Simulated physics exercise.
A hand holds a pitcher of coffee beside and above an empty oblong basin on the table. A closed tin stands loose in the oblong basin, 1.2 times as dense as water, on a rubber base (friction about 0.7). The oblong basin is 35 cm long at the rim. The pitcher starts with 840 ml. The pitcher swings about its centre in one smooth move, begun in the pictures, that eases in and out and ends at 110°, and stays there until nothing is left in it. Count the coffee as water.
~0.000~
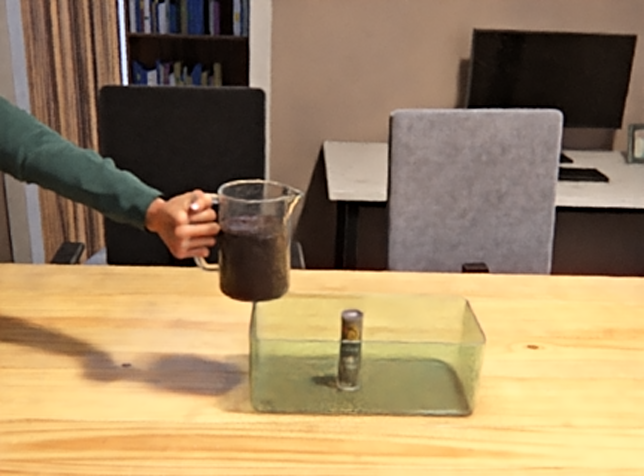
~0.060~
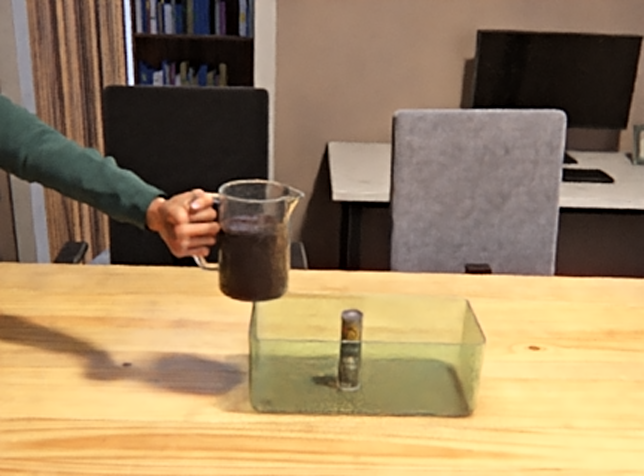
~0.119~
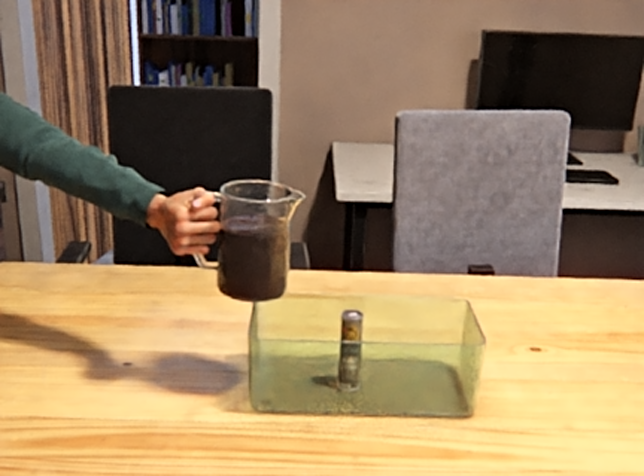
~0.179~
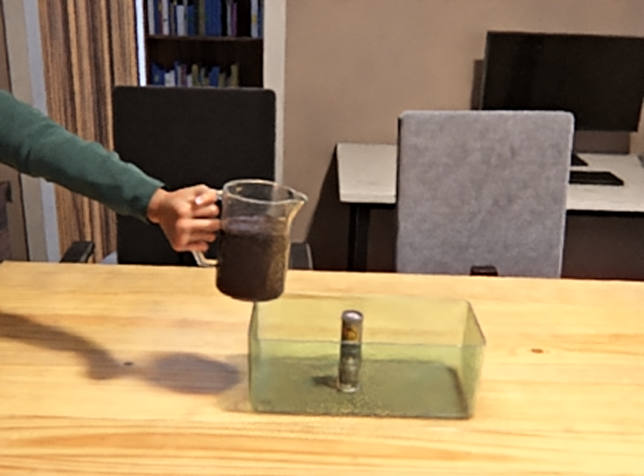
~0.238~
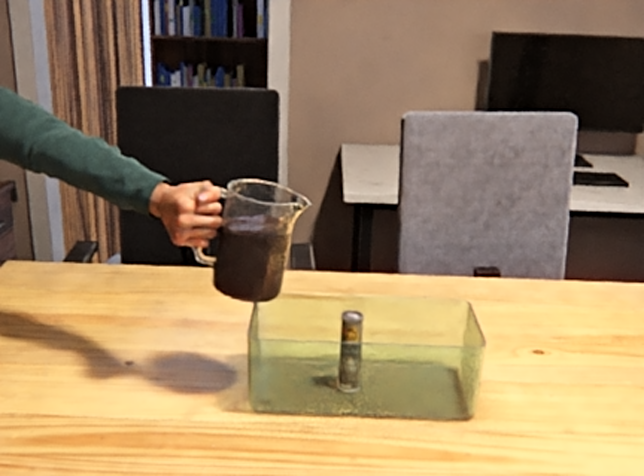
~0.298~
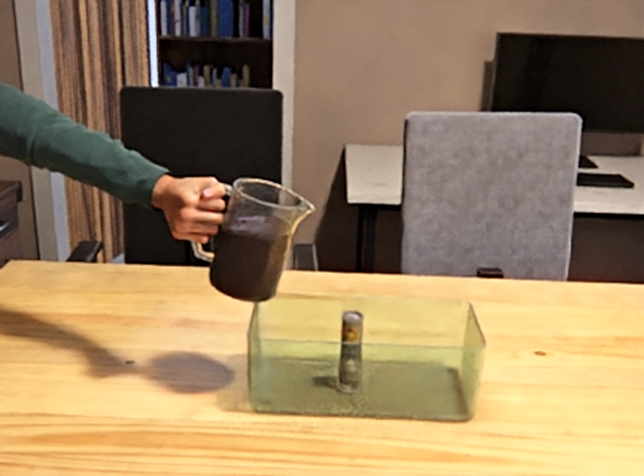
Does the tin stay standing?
The tin topples.
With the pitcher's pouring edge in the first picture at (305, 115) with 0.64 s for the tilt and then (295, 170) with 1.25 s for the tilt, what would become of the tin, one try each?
First it remains upright; then it falls.
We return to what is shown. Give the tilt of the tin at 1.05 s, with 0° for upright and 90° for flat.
About 0°.
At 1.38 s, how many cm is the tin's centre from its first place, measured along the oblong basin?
Some 9 cm.
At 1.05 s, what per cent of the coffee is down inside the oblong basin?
Some 42 per cent.
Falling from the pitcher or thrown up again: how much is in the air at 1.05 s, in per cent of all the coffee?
About 18 per cent.
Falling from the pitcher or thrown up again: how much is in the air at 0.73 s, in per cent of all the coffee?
Near 6 in a hundred.
After 0.73 s the tilt is 70° and 94 per cent is still to pour; the tin stands where it began.
After 1.05 s the tilt is 104° and 40 per cent is still to pour; the tin stands where it began.
After 1.38 s the tilt is 110° and 4 per cent is still to pour; the tin lies on its side.
After 1.74 s the tilt is 110° and 0 per cent is still to pour; the tin lies on its side.
In the end the tin lies on its side.
